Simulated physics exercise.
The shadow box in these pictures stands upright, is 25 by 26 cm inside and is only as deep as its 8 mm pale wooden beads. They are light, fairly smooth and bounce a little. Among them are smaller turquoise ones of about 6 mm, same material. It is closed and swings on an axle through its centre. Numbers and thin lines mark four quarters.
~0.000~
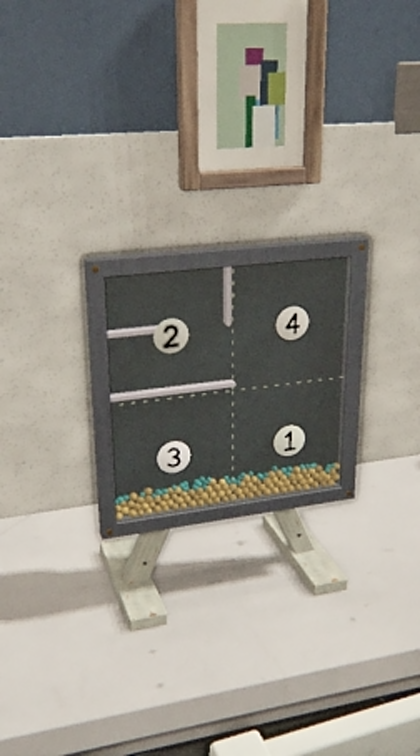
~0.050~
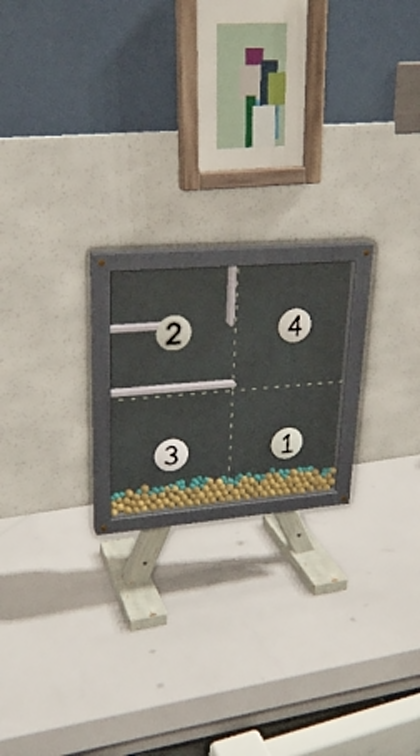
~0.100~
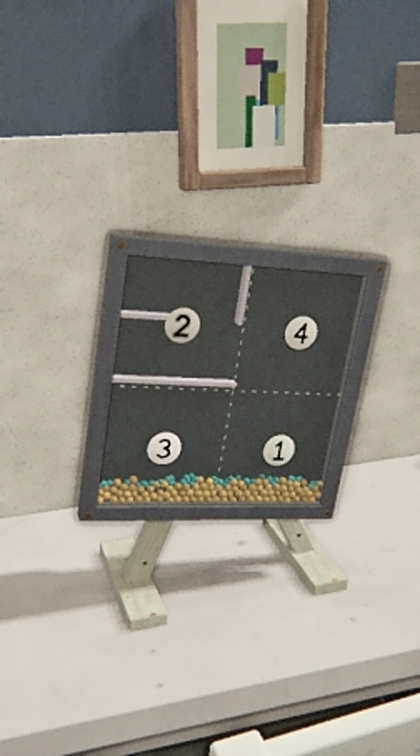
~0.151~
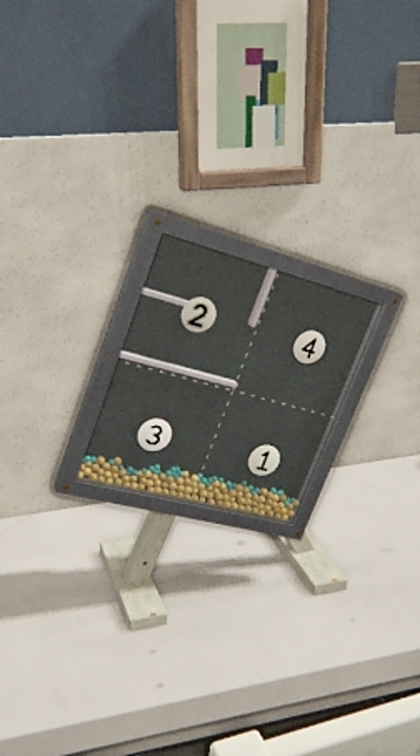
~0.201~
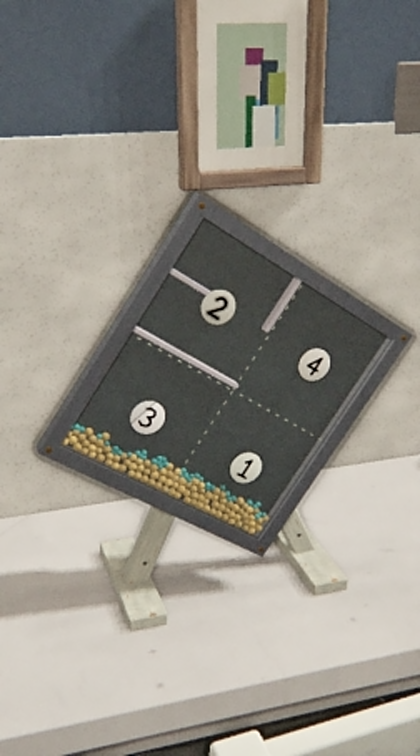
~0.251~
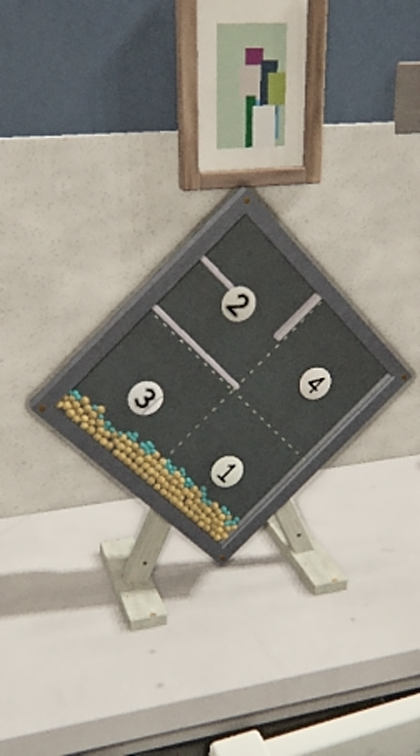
A square dark framed panel with numbered discs turning clockwise on a stand, yellow and turquoise beads staying along its lower edge.
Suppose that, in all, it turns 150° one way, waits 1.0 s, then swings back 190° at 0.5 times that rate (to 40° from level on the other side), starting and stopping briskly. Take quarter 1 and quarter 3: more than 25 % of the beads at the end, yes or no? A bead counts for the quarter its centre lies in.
Quarter 1: No, quarter 3: Yes.
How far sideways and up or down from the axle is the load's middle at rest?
About 3 cm right and 11 cm below.
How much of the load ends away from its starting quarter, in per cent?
About 40 per cent.
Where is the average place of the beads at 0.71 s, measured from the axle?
Some 7 cm left and 8 cm below.
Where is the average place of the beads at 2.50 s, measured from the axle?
About 10 cm right and 6 cm below.
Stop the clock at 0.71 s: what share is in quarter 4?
Some 70 per cent.
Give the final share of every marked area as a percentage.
Quarter 1: 20; quarter 2: 0; quarter 3: 80; quarter 4: 0.
By 0.71 s, it stands 150° clockwise; the beads' middle is 7 cm left of and 8 cm below the centre; no. 1, 30 %, no. 4, 70 %.
By 2.50 s, it stands 55° clockwise; the beads' middle is 10 cm right of and 6 cm below the centre; no. 1, 25 %, no. 4, 75 %.
By 3.29 s, it stands 40° anticlockwise; the beads' middle is 7 cm right of and 8 cm below the centre; no. 1, 55 %, no. 3, 45 %.
All still by 4.1 s, it stands 40° anticlockwise; no. 1, 20 %, no. 2, 0 %, no. 3, 80 %, no. 4, 0 %.
